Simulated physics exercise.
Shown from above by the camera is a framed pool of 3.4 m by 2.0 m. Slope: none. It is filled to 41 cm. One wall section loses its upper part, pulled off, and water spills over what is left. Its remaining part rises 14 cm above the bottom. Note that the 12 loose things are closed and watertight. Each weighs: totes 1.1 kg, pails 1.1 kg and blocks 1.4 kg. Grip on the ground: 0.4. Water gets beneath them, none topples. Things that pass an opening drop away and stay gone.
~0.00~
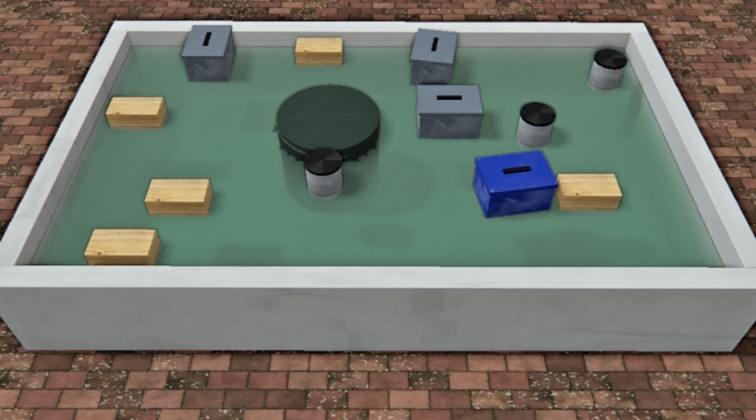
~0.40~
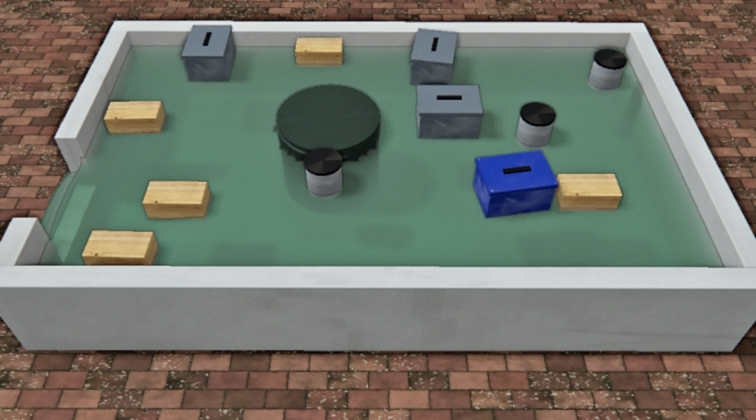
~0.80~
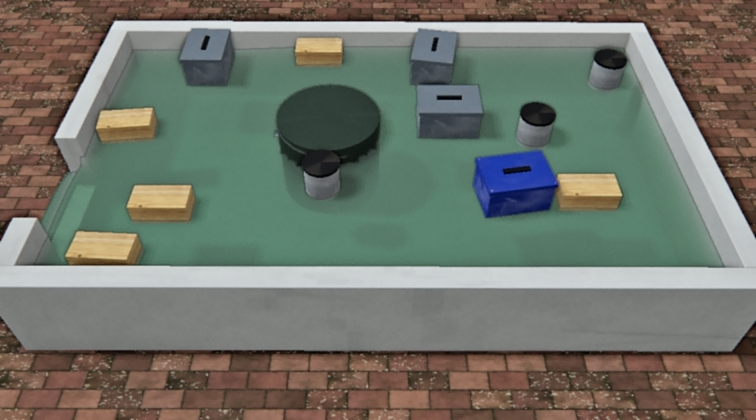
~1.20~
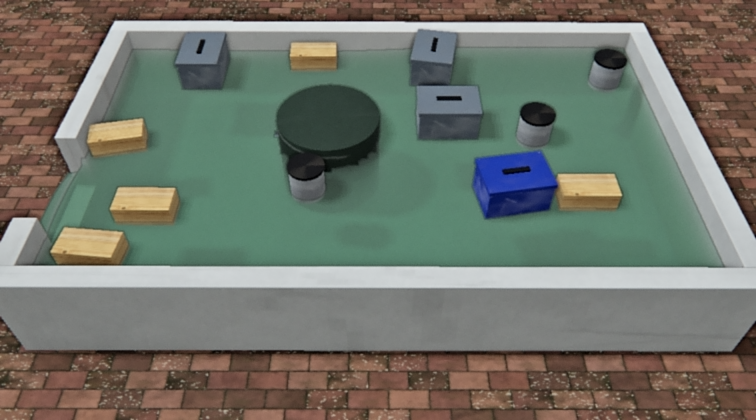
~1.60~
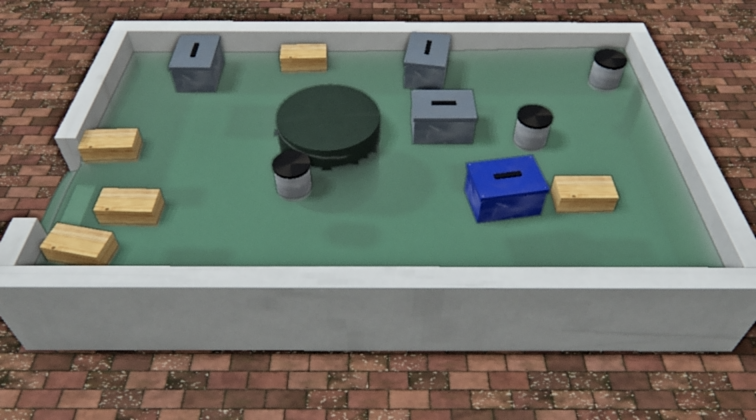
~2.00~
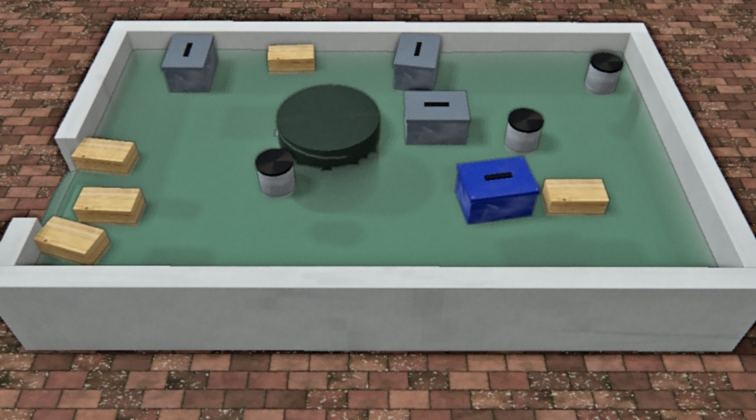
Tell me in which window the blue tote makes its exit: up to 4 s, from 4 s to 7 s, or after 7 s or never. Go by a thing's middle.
It clears out after the second moment or never.
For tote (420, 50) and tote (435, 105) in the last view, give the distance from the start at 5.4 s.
So you get 30 cm for the one named first, 20 cm for the other.
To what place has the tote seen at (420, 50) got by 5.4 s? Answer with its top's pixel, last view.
By then the top sits at about (385, 51).
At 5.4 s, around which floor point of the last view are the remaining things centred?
The centre sits near (390, 171).
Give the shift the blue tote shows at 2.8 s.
Roughly 20 cm by then.
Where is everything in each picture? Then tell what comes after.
In the first frame, the blue tote at (517, 171), afloat; about 2660 L in view; 0 of 12 have shifted.
In the second frame, the blue tote at (517, 171) floats; about 2630 L in view; 0 of 12 have shifted.
In the third frame, the blue tote at (517, 171), afloat; about 2590 L in view; 3 of 12 have shifted.
In the fourth frame, the blue tote at (516, 172) floats; about 2550 L in view; 5 of 12 have shifted.
In the fifth frame, the blue tote at (507, 176) floats, 5 cm from its start; about 2500 L in view; 6 of 12 have shifted.
In the sixth frame, the blue tote at (498, 177) floats, 10 cm from its start; 38 cm deep round most things; 11 of 12 have shifted.
After 2.8 s the blue tote is near (483, 183), 0.2 m from its start, afloat; 1 of 12 are out; 11 afloat.
After 5.4 s the blue tote is near (468, 189), 0.2 m from its start, afloat; 3 of 12 are out; 9 afloat.
After 8.0 s the blue tote is near (432, 199), 0.4 m from its start, afloat; 3 of 12 are out; 9 afloat.
After 12.0 s the blue tote is near (384, 210), 0.7 m from its start, afloat; 4 of 12 are out; 8 afloat.
